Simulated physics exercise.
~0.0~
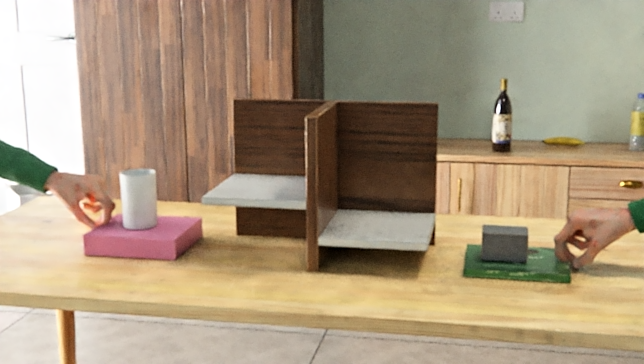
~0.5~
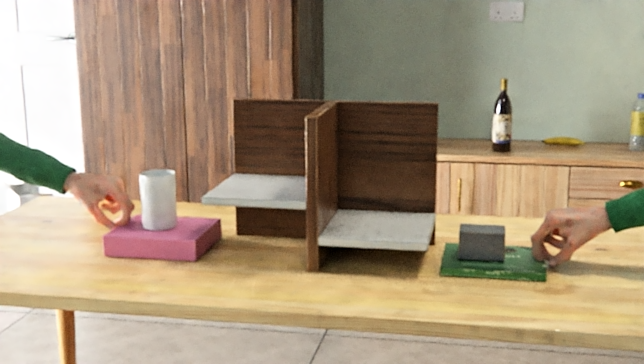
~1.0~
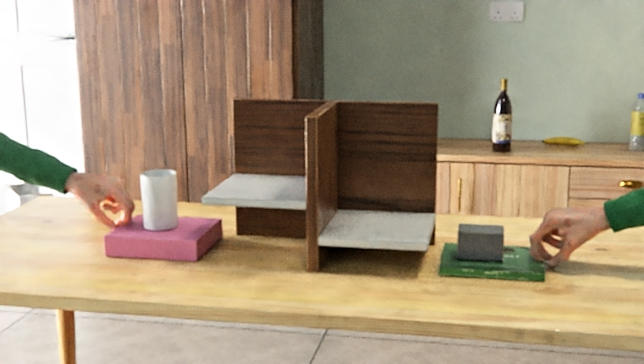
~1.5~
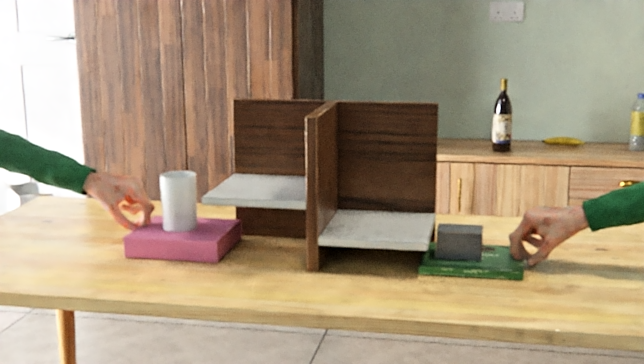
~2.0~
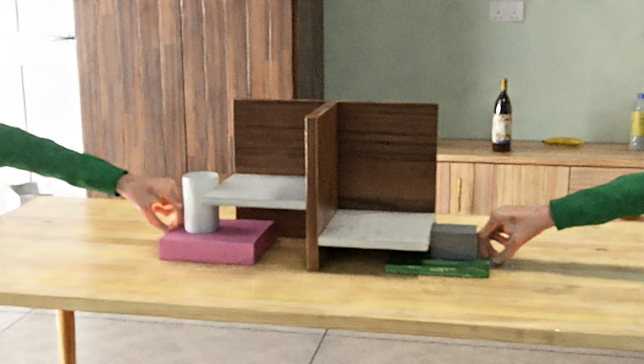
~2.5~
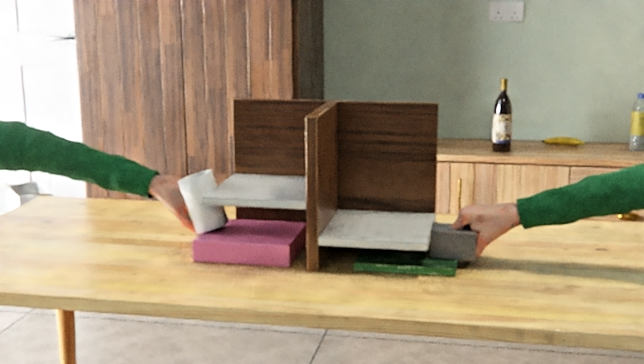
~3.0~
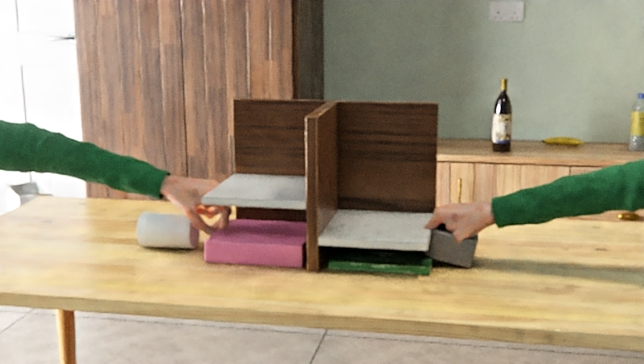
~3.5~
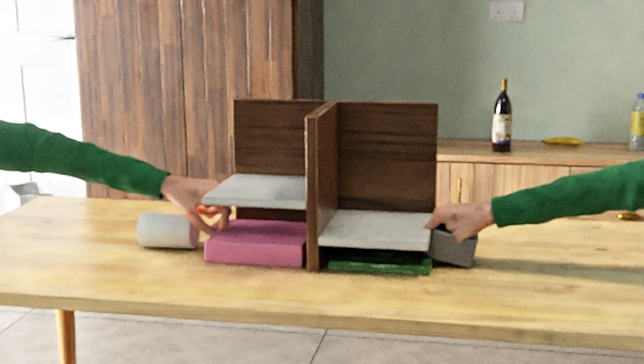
Two hands slid a pink block carrying a white cylinder and a green slab carrying a grey block inward beneath a stand's shelves, but both loads struck the shelves and were scraped off, leaving the cylinder on its side and the grey block tilted.
